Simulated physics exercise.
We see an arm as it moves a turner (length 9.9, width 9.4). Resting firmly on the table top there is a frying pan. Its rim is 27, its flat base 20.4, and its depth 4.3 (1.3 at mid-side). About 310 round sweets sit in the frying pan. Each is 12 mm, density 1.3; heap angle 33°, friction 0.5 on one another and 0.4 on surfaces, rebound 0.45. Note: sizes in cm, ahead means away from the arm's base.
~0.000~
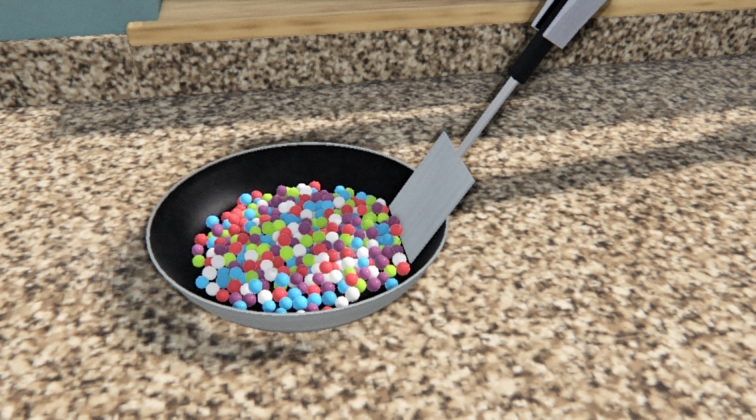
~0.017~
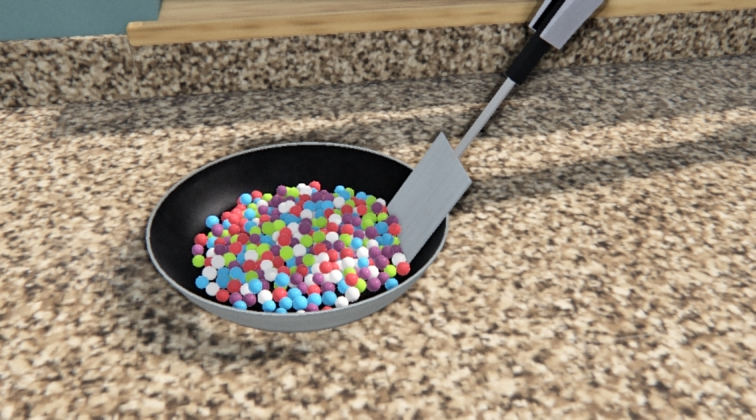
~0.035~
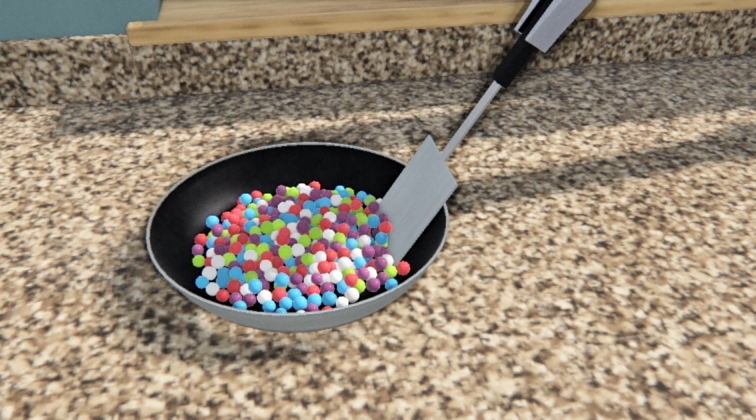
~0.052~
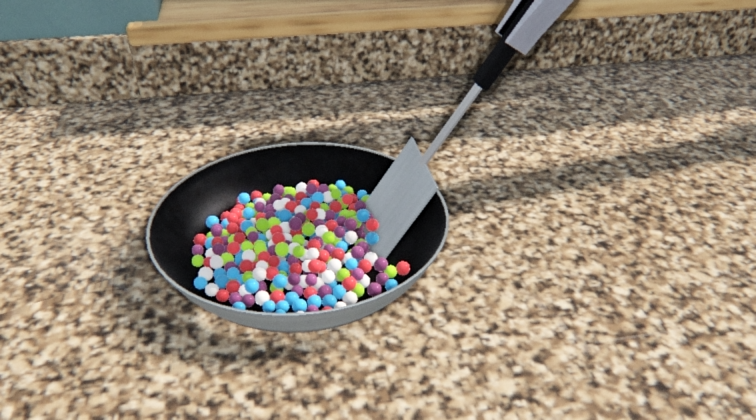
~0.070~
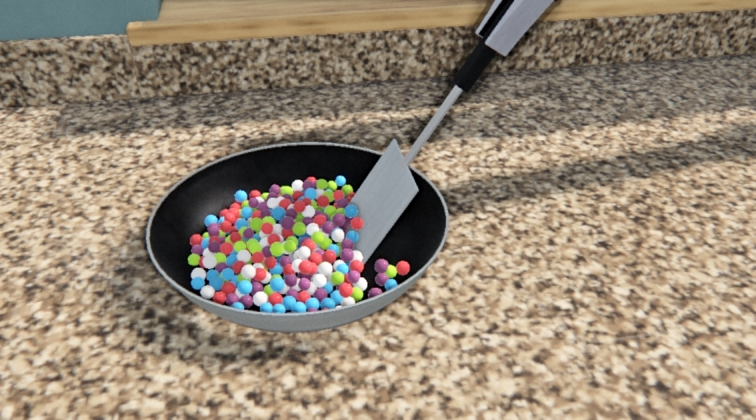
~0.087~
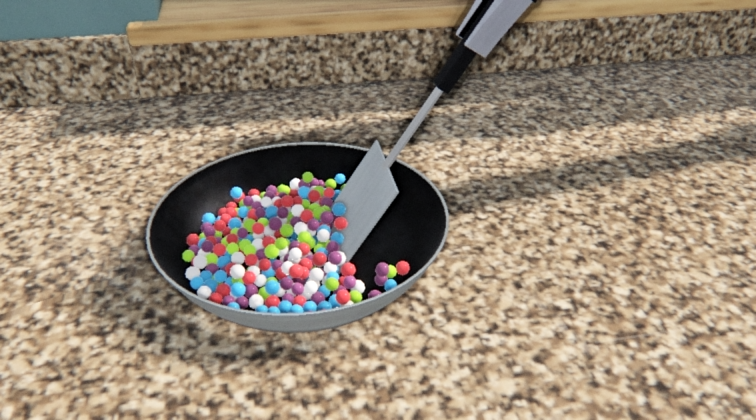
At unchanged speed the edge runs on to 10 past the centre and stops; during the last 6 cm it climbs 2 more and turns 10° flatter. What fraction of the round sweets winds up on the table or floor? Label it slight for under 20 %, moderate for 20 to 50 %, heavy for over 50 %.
Label: Moderate.
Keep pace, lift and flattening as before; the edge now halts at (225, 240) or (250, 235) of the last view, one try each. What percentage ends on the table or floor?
Around 5 per cent for the first try and 0 per cent for the second.
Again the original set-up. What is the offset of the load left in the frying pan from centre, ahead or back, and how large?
Roughly 4.5 centimetres ahead.
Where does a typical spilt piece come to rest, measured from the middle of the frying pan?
26 cm or so.
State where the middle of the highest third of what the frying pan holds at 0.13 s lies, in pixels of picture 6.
Estimated point: Close to (271, 232).
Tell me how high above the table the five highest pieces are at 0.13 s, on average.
Some 5 cm.
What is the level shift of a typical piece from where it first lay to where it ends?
Some 6 cm.
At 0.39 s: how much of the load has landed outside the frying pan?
Roughly 20 percent.
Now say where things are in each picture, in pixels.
The first frame shows the turner top edge at (458, 155), sloping 57°; upper third of the load around (306, 233), from x 200 to 405, top at y 190; 311 in the frying pan.
The second frame shows the turner top edge at (456, 155), sloping 57°; upper third of the load around (306, 232), from x 200 to 405, top at y 190.
The third frame shows the turner top edge at (443, 158), sloping 57°; upper third of the load around (309, 234), from x 200 to 405, top at y 190.
The fourth frame shows the turner top edge at (424, 161), sloping 57°; upper third of the load around (308, 232), from x 200 to 405, top at y 185.
The fifth frame shows the turner top edge at (406, 163), sloping 57°; upper third of the load around (303, 232), from x 195 to 405, top at y 180.
The sixth frame shows the turner top edge at (387, 164), sloping 57°; upper third of the load around (297, 230), from x 190 to 405, top at y 175; 311 in the frying pan.
After 0.13 s, sloping 57°, highest piece 5 above the table; 311 in the frying pan.
After 0.17 s, sloping 54°, highest piece 6 above the table; 311 in the frying pan.
After 0.39 s, sloping 47°, highest piece 16 above the table; 221 in the frying pan, 57 on the table or floor, 33 on the blade or in flight.
After 1.44 s, sloping 47°, highest piece 3 above the table; 220 in the frying pan, 91 on the table or floor.
In the end, 220 in the frying pan, 91 on the table or floor. That is 29 % on the table or floor.
